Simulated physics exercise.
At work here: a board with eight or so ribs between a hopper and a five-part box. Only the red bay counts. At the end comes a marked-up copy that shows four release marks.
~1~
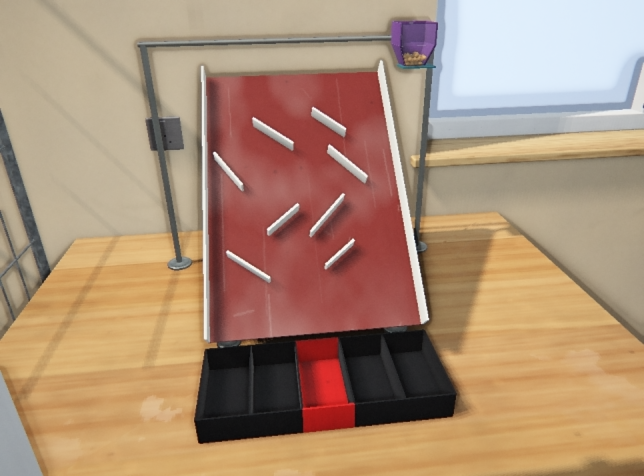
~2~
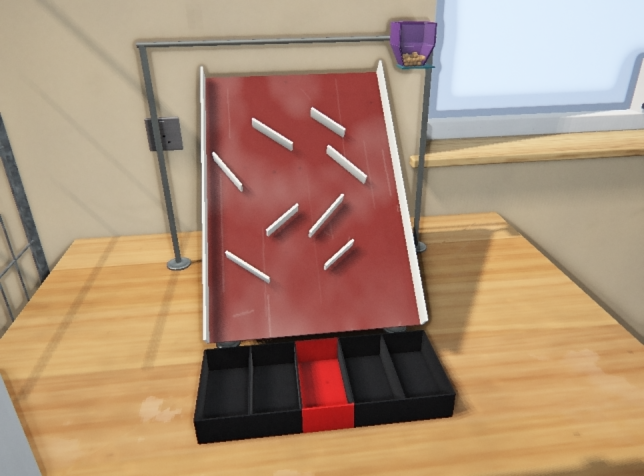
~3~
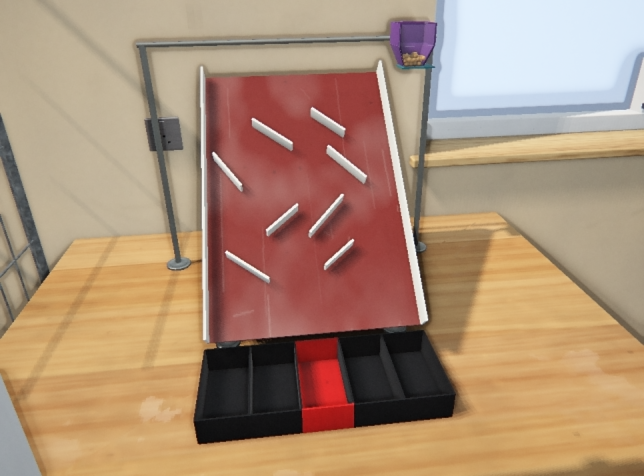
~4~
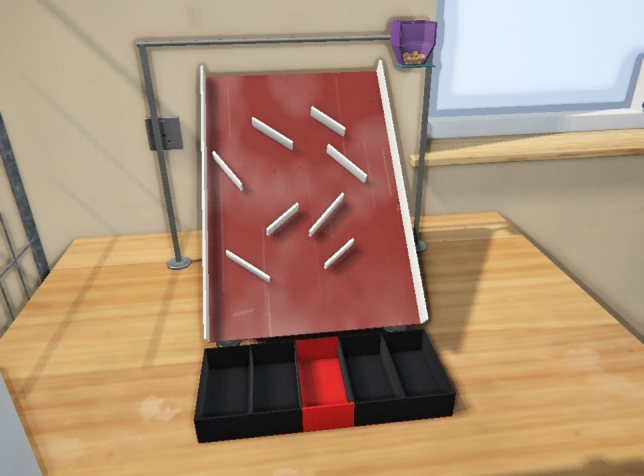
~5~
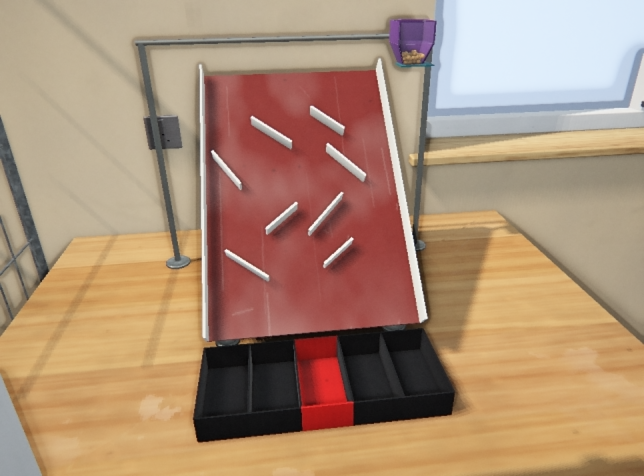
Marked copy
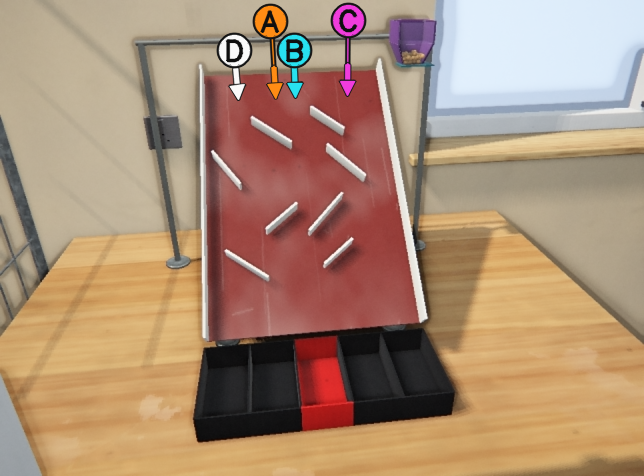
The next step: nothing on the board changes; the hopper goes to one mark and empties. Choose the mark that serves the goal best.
D.
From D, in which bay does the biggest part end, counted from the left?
It is the third one.
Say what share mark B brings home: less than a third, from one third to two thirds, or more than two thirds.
Mark B gives less than a third.
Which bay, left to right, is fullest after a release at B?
It is the second one.
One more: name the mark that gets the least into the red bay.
C it is.
On the marked copy, mark A meets the board at (275, 93); mark B meets the board at (295, 92); mark C meets the board at (347, 90); mark D meets the board at (238, 94).
With A, close to a quarter in the red bay, close to half in other bays, close to a quarter outside the box.
With B, a small share in the red bay, close to two thirds in other bays, close to a quarter outside the box.
With C, none at all in the red bay, close to half in other bays, close to half outside the box.
With D, close to a third in the red bay, close to half in other bays, close to a quarter outside the box.
